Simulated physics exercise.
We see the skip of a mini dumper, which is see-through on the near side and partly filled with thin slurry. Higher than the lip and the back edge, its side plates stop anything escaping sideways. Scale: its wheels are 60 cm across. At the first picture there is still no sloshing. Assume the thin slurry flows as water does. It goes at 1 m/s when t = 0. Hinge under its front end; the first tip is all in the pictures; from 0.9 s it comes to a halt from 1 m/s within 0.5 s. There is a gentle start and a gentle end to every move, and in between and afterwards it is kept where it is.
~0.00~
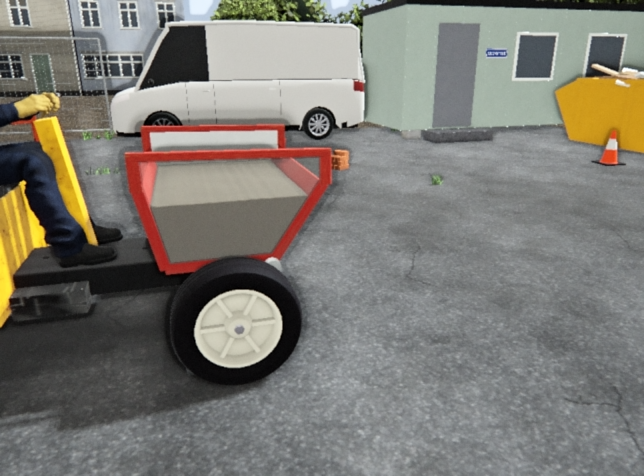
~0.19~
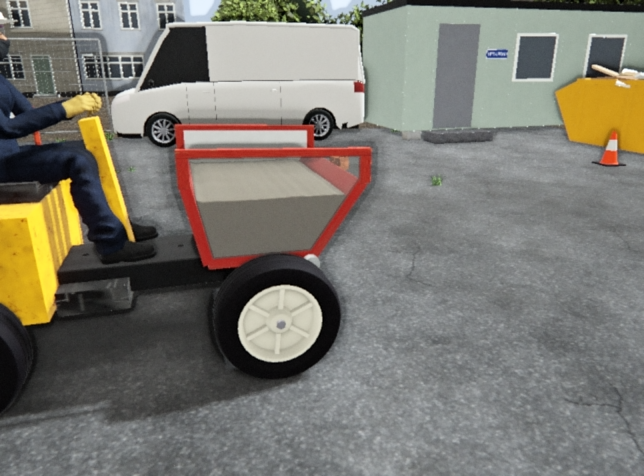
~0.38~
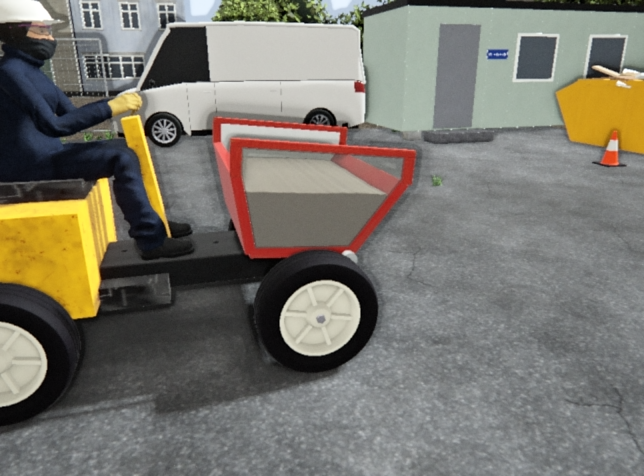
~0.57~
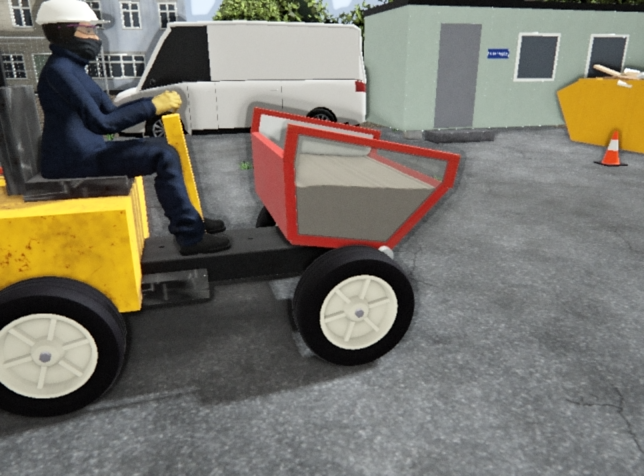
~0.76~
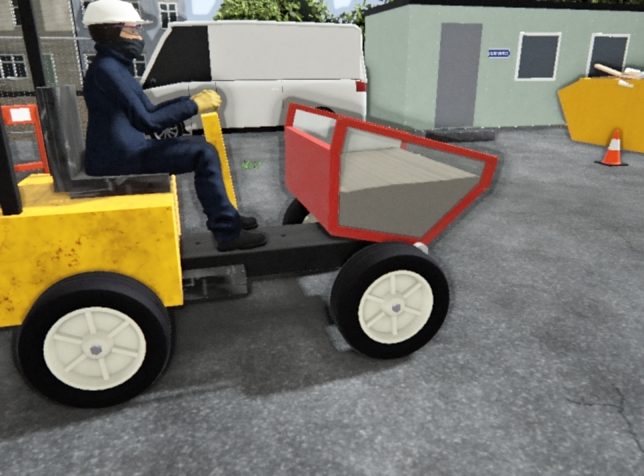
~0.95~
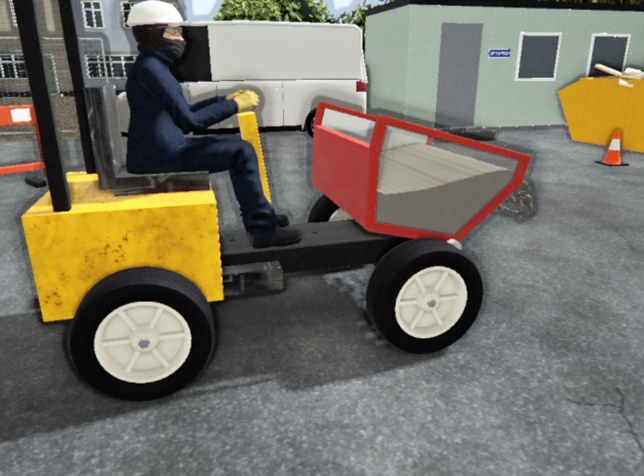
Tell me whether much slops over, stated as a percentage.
Roughly 37 per cent slops over.
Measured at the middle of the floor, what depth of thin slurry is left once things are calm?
It settles at around 16 cm at the middle.
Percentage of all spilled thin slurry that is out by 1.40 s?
60 %.
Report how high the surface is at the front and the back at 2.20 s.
The front reads 22 cm and the back reads 16 cm.
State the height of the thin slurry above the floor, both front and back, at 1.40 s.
Level, front = 28 cm; level, back = 6 cm.
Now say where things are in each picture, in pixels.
In the first picture, it reaches (261, 199) at the front; it reaches (175, 206) at the back; the lip is at (319, 180); the front is on the right; a wheel hub at (241, 334).
In the second picture, it reaches (303, 197) at the front; it reaches (220, 202) at the back.
In the third picture, it reaches (346, 193) at the front; it reaches (267, 193) at the back; it has turned 5° nose down.
In the fourth picture, it reaches (390, 189) at the front; it reaches (314, 186) at the back; it has turned 11° nose down.
In the fifth picture, it reaches (429, 182) at the front; it reaches (354, 190) at the back; it has turned 14° nose down.
In the sixth picture, it reaches (464, 179) at the front; it reaches (389, 194) at the back; it has turned 14° nose down; the lip is at (511, 181); thin slurry is coming out, 4 per cent so far; a wheel hub at (435, 306).
After 1.40 s the skip is at 14° forwards, the surface stands 5 cm at the back and 29 cm at the front; 23 per cent has gone, over the front.
After 1.80 s the skip is at 14° forwards, the surface stands 16 cm at the back and 21 cm at the front; 30 per cent has gone, over the front.
After 2.20 s the skip is at 14° forwards, the surface stands 17 cm at the back and 21 cm at the front; 31 per cent has gone, over the front.
After 4.28 s 37 per cent has gone, over the front, 60 of 162 litres.
